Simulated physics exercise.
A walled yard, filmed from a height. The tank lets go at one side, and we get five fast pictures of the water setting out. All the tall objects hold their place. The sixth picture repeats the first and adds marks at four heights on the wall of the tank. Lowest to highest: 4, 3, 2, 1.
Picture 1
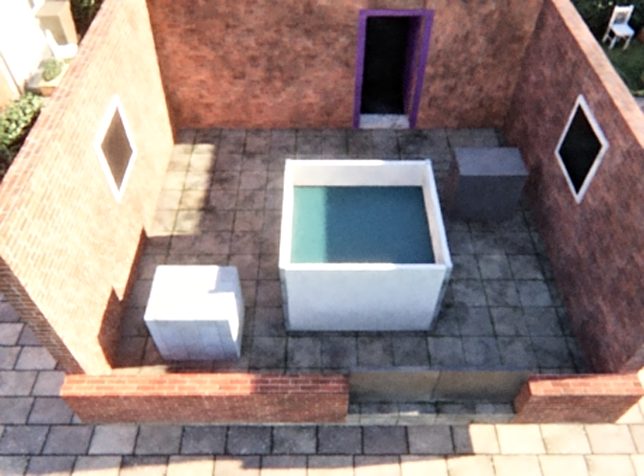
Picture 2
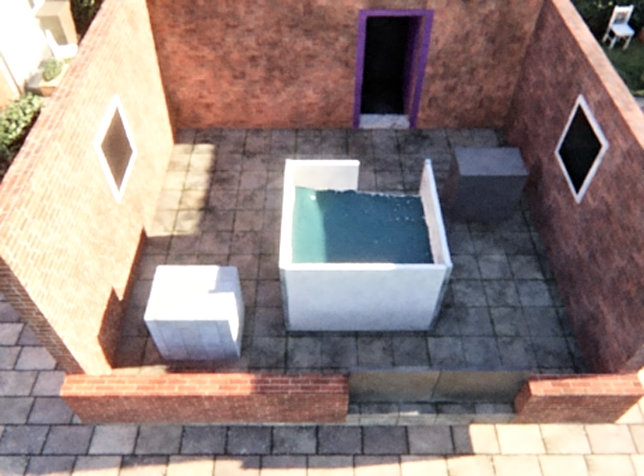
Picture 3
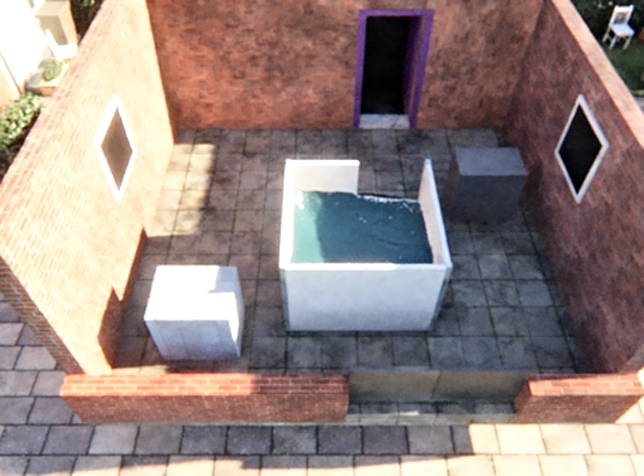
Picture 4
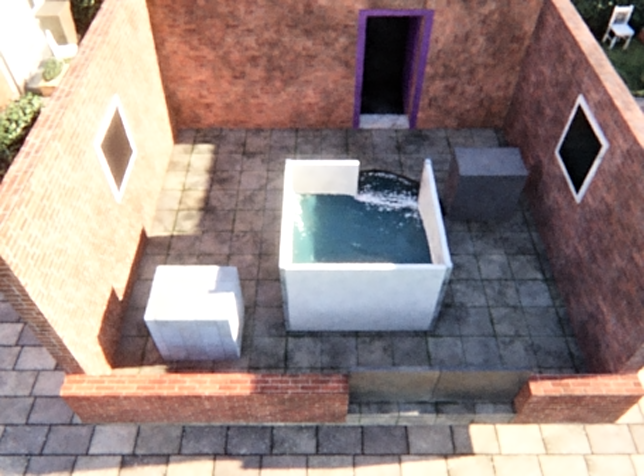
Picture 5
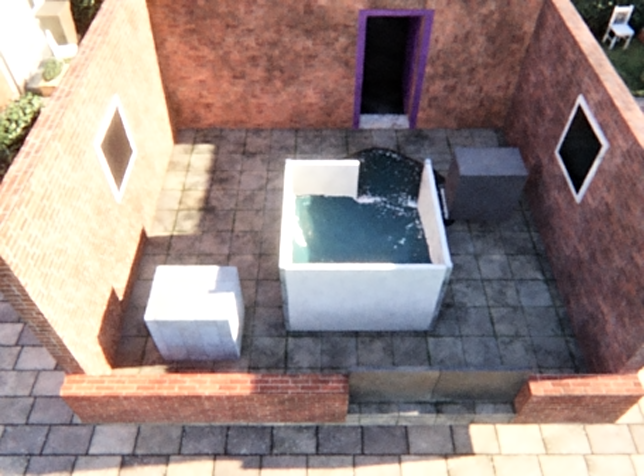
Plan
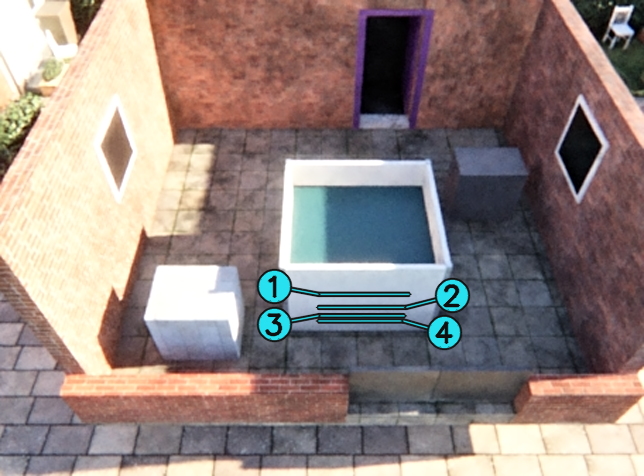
We see a white tank of still water in a brick-walled yard; a section of its back wall disappears, and the water ripples and pours out through the gap, spreading across the paving behind the tank.
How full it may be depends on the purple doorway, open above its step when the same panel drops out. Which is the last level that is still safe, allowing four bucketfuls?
3 is the one.
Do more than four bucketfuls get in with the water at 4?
No, that is safe.
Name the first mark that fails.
Mark 2.
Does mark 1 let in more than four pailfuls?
Yes, it does.
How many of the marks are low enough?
Two of the four.
In cyan, 1 at (363, 294); 2 at (362, 307); 3 at (361, 315); 4 at (360, 320); from the bottom up 4, 3, 2, 1.
If 1 is chosen, dozens of bucketfuls pour in.
If 2 is chosen, about 9 bucketfuls get in.
If 3 is chosen, a bucket or two gets in.
If 4 is chosen, nothing gets over.
